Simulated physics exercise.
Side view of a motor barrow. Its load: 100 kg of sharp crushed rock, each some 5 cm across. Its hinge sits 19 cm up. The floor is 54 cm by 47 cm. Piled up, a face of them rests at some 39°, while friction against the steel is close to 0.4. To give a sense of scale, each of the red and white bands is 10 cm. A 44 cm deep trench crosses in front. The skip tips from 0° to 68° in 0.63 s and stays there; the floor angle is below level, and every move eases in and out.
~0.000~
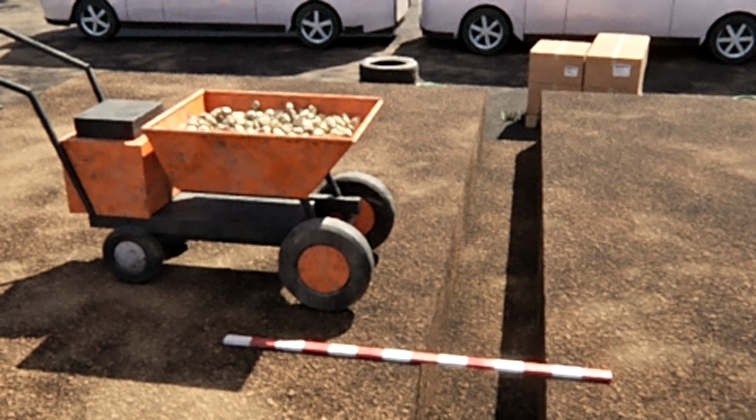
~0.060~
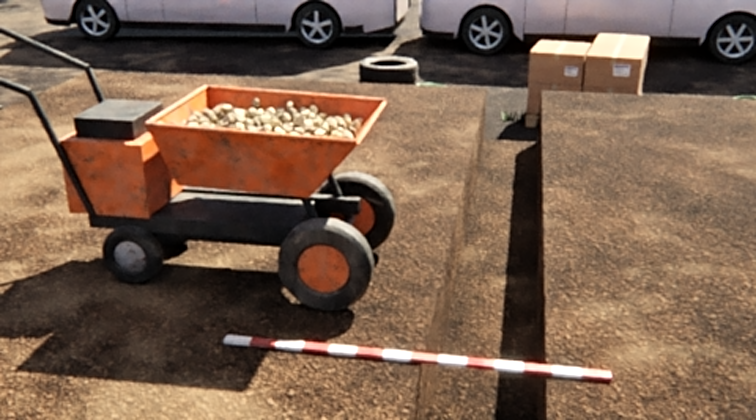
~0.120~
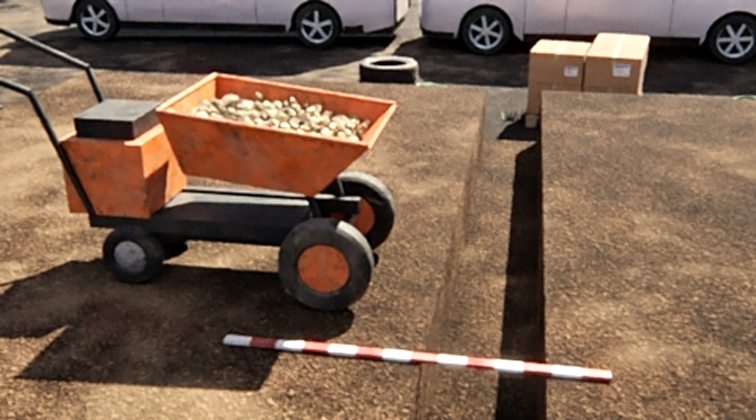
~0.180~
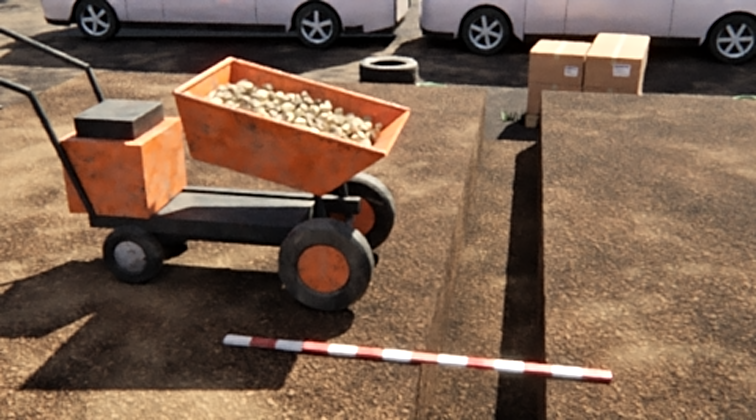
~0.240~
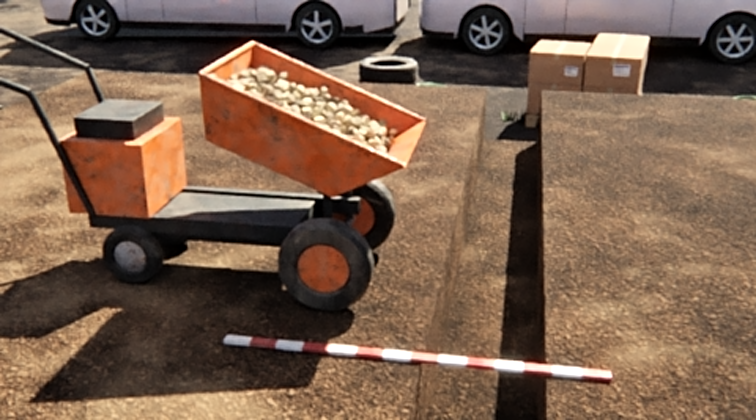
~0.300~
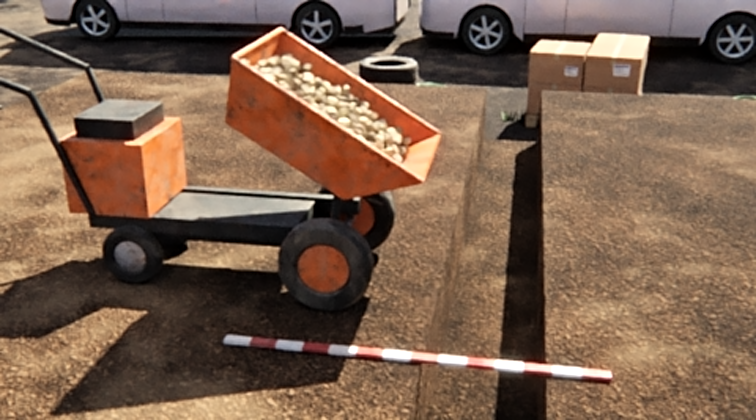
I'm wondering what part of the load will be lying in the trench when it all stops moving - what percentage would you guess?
I would guess about 66 per cent.
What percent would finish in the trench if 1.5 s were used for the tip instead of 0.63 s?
Roughly 80% would finish there.
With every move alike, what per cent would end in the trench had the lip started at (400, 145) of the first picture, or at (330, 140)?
First spot about 30, second spot about 80 per cent.
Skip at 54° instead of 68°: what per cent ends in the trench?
In that case around 30 percent.
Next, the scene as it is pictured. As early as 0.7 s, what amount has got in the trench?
Something like 20 in a hundred.
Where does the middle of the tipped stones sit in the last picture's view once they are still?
Their centre sits close to (517, 366).
After 0.5 s the floor is at 57°; 100 % in the skip; the foremost stones are at (437, 198).
After 0.7 s the floor is at 68°; 78 % in the skip, 21 % in the trench; the foremost stones are at (547, 295).
After 1.1 s the floor is at 68°; 26 % in the skip, 49 % in the trench, 25 % past the trench; the foremost stones are at (708, 305).
After 3.0 s the floor is at 68°; 10 % in the skip, 66 % in the trench, 25 % past the trench; the foremost stones are past the picture's edge.
